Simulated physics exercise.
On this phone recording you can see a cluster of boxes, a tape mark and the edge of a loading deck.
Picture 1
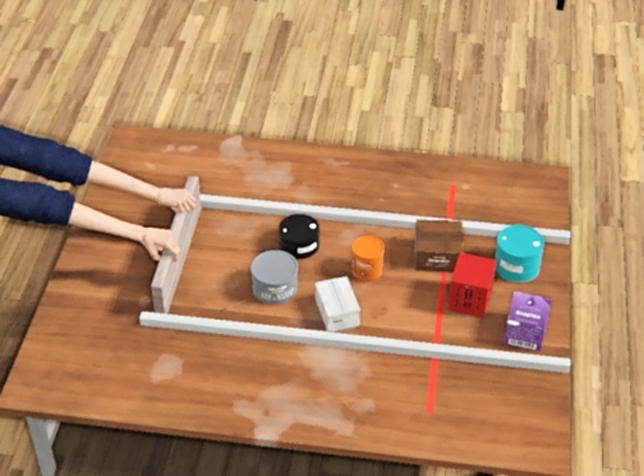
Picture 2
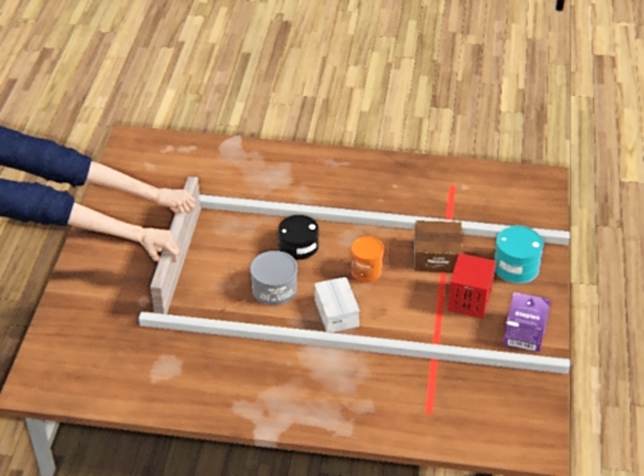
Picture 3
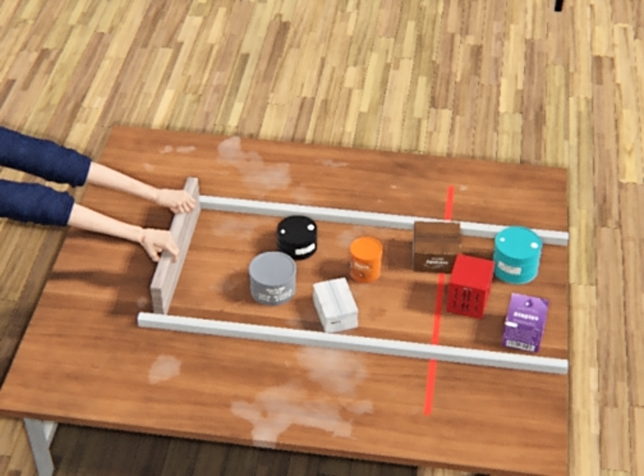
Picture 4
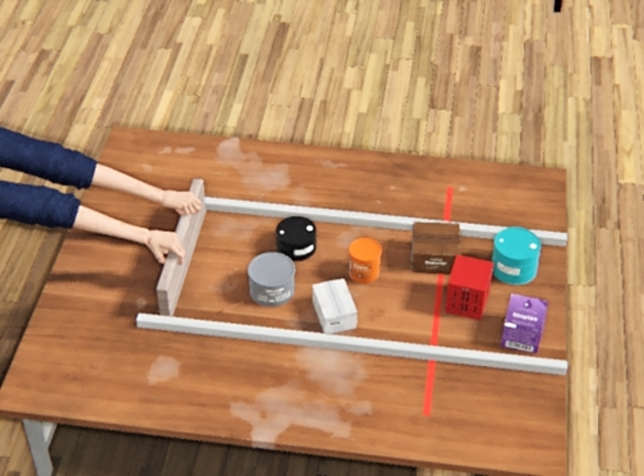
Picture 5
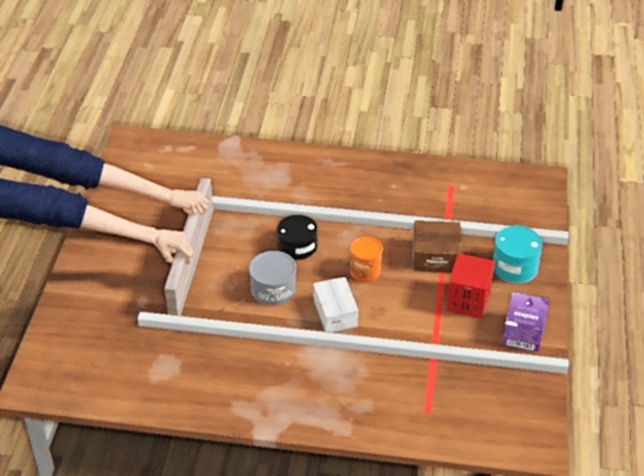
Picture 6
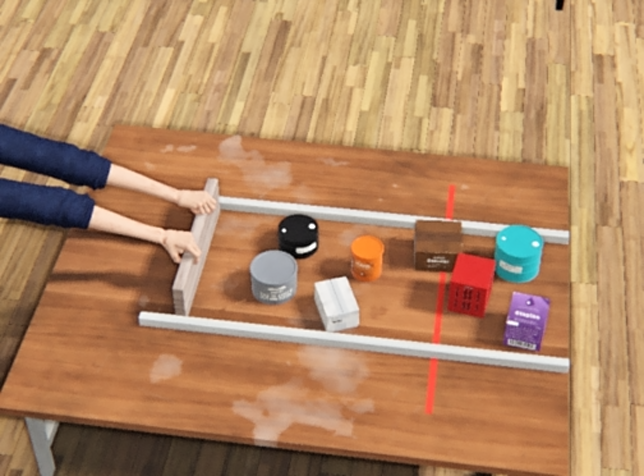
To begin with, two hands hold a plank upright at the left end of a wooden table, with assorted boxes and canisters between two pale rails and a red tape line. The hands then slide the plank slightly right, while the boxes and canisters stay in place, untouched.
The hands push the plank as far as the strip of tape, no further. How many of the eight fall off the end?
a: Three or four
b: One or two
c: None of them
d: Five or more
The answer is c.
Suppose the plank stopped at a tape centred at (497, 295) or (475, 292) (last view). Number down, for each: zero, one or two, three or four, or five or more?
One or two; 1 or 2.
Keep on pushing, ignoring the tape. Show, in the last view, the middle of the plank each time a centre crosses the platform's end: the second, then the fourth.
I'd say close to (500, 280), and after that close to (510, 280).
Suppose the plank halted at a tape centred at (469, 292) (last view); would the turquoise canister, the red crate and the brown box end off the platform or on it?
What happens is that the turquoise canister winds up off it, the red crate rests in place and the brown box rests in place.
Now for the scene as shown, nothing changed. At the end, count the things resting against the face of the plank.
That comes to 4.
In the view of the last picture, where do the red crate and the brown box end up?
Red crate at (500, 283), brown box at (511, 248).
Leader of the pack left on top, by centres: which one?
The turquoise canister winds up nearest.
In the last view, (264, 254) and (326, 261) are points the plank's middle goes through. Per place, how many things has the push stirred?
At the first spot the count is 1, and at the second it is 4.
Soon after, none off yet; purple box at rest near (527, 322); turquoise canister at rest near (518, 254); red crate at rest near (471, 286).
At rest, the number that fall off is zero.
